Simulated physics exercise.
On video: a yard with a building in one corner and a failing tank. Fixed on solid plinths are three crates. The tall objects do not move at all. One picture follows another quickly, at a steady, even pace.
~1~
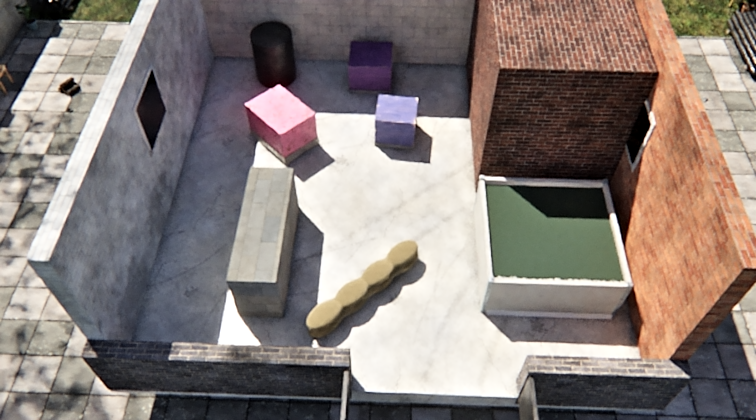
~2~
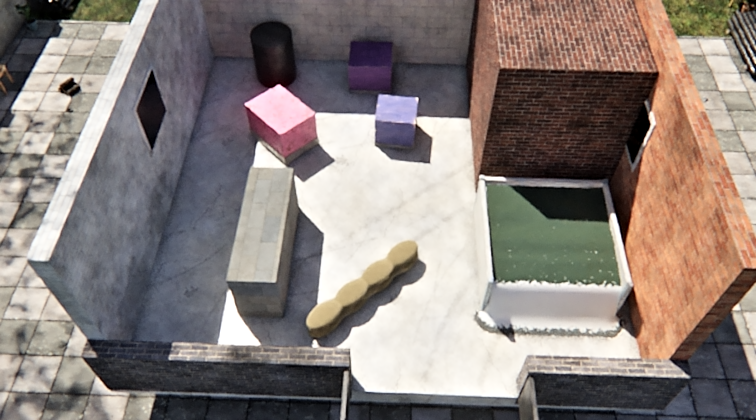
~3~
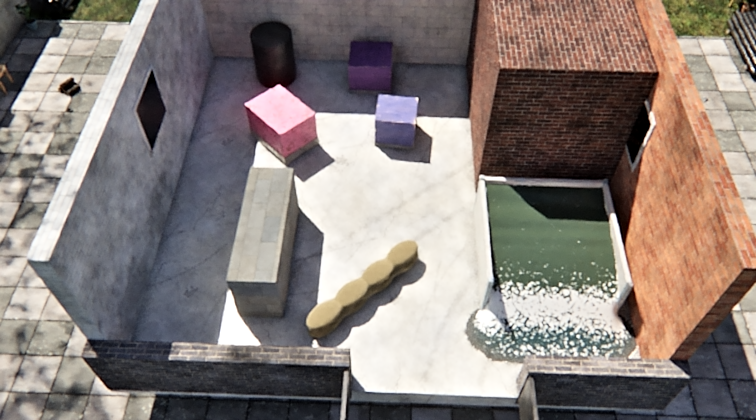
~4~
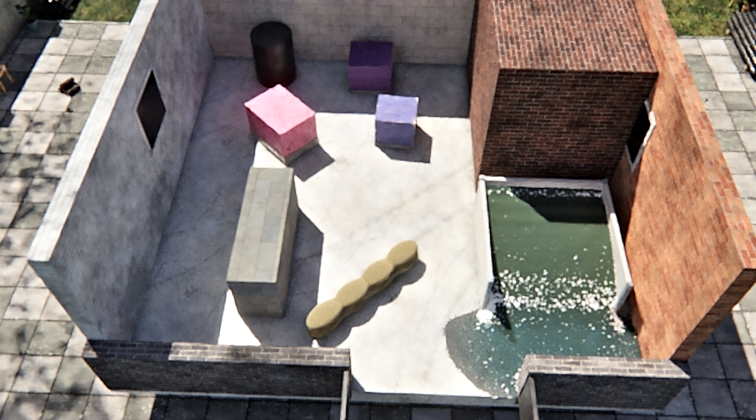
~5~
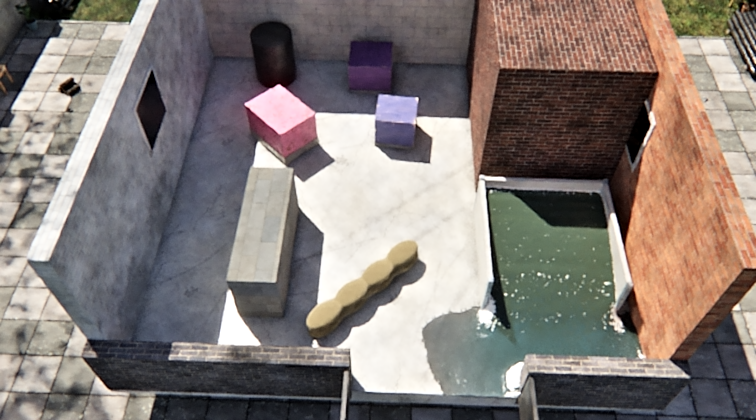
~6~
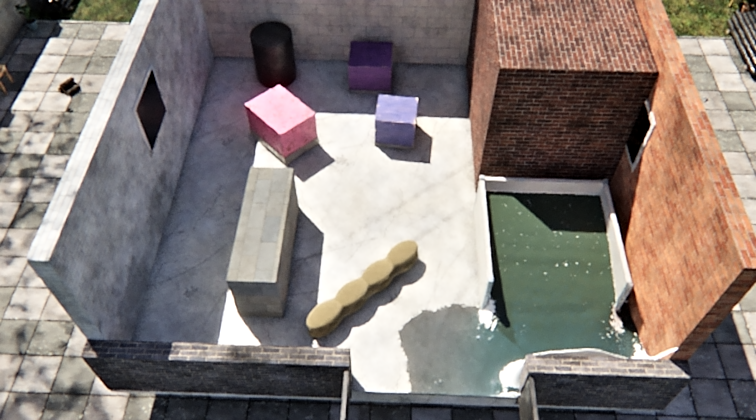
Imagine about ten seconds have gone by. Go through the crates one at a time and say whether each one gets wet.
Crate by crate: Blue crate - no, dry; pink crate - no, dry; purple crate - no, dry.
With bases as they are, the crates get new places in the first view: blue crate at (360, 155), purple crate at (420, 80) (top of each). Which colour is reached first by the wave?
The blue-painted one, I think.
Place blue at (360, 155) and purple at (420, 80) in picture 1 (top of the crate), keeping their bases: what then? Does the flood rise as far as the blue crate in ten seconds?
I'd say the blue crate gets flooded.
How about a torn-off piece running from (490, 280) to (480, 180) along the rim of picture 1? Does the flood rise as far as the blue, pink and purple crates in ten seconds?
Going crate by crate, the blue one gets flooded, the pink one gets flooded and the purple one gets flooded.
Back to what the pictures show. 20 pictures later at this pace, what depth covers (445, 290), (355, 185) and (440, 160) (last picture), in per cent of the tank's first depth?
In order: About 0, 2 and 0 in a hundred.
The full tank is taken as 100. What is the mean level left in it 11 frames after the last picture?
Estimate: Close to 30 %.
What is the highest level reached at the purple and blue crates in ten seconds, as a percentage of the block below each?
Roughly 10 and 50 per cent respectively.
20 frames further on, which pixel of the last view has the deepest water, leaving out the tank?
Around (605, 205).
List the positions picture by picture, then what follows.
The water tank at (550, 232) is whole and still, in the first picture.
Water pours out at (551, 301) and has run to (618, 320), in the second picture.
The front is at (631, 339), out from the gap at (551, 302), in the third picture.
Water pours out at (550, 304) and has run to a hidden place, in the fourth picture.
The front is at a hidden place, out from the gap at (550, 304), in the fifth picture.
The front is at a hidden place, out from the gap at (550, 304), in the sixth picture.
A moment on, water covers 10 % of the floor; the blue crate not reached, the pink crate not reached, the purple crate not reached.
Next, water covers 20 % of the floor; the blue crate not reached, the pink crate not reached, the purple crate not reached.
Then, water covers 35 % of the floor; the blue crate not reached, the pink crate not reached, the purple crate not reached.
Later, water covers 55 % of the floor; the blue crate water round its plinth, the pink crate water round its plinth, the purple crate not reached.
In the end, water covers 70 % of the floor; the blue crate stayed above the water, the pink crate stayed above the water, the purple crate stayed above the water.
